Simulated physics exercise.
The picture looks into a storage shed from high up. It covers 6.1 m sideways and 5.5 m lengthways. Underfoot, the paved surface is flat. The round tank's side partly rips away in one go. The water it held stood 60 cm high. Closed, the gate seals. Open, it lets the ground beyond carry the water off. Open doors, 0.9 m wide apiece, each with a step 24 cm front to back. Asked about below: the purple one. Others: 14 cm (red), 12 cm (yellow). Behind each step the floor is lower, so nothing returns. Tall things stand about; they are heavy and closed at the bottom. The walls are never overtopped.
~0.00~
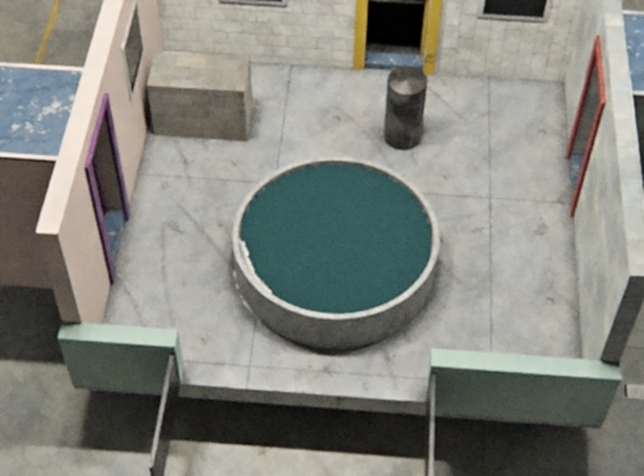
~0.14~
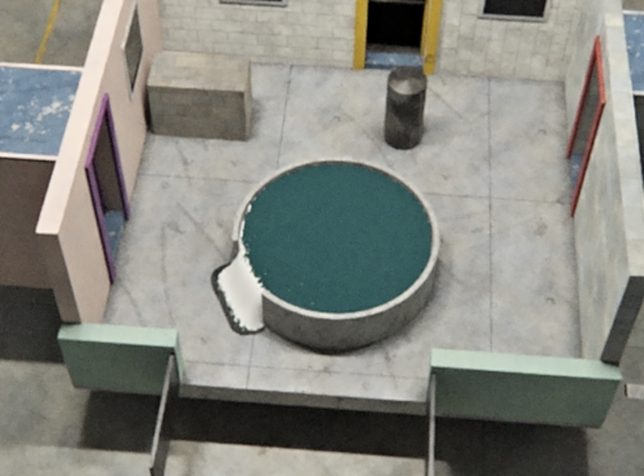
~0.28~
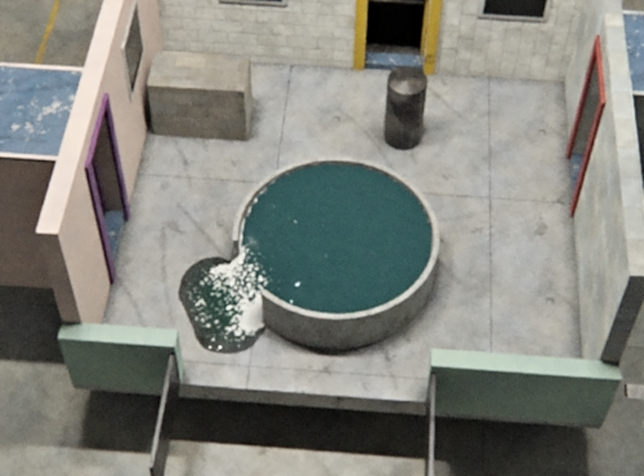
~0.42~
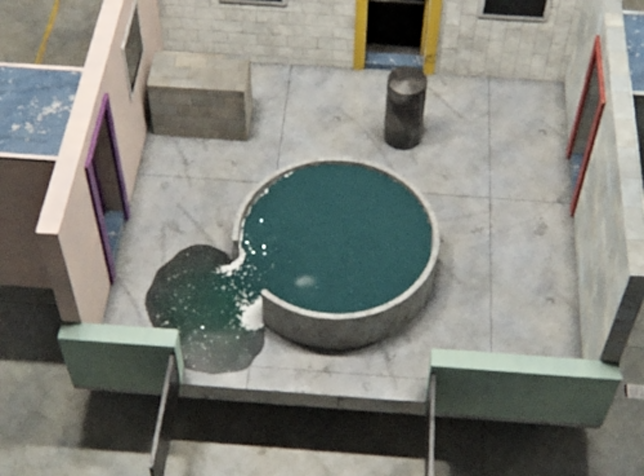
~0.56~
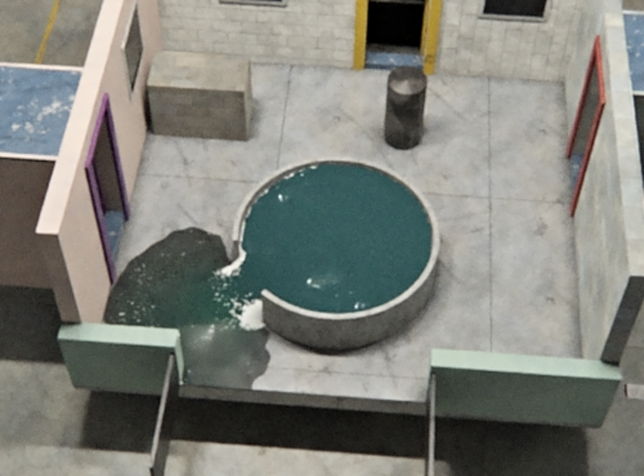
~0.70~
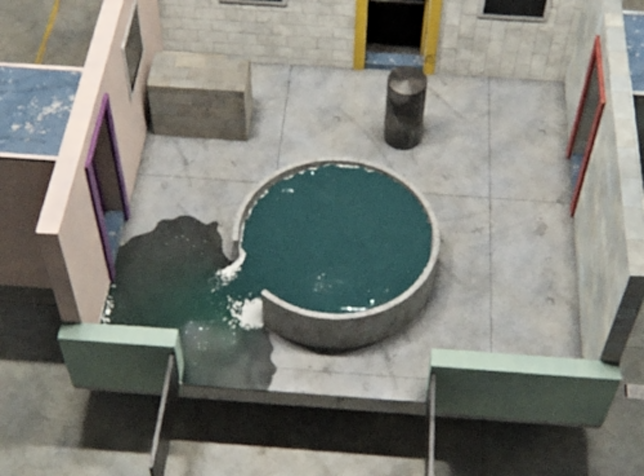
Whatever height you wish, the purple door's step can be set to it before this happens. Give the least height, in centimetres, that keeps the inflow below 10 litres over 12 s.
About 22 cm.
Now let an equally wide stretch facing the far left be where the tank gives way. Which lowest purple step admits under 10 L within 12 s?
Close to 10.5 cm at the least.
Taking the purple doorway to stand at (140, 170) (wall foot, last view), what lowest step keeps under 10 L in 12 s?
It needs about 16 cm.
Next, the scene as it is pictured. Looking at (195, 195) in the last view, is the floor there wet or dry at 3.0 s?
I'd say that place has got wet.
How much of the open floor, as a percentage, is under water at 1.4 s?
Roughly 15 percent.
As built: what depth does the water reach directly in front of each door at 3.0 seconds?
Depths, in cm - red: 0, yellow: 0, purple: 21.
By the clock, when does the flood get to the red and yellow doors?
Red 5.5 s, yellow 4.5 s.
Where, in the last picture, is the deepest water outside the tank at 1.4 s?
Look close to (94, 360).
After 1.4 s water covers 15 % of the floor, deepest (45 cm) near (94, 360); 18 cm at the purple door, 0 litres in over its 22 cm step.
After 3.0 s water covers 30 % of the floor, deepest (32 cm) near (94, 360); 21 cm at the purple door, 7 litres in over its 22 cm step.
After 12.0 s water covers 95 % of the floor, deepest (11 cm) near (94, 360); 8 cm at the purple door, 9 litres in over its 22 cm step.
At the purple door as built, the water arrived by 0.8 s and peaked near 24 cm at 2.2 s.
With a step of 20 cm, 16 litres would have come in within the 12 s; with 27.5 cm, 1 litre. So under 10 litres takes about 22 cm.
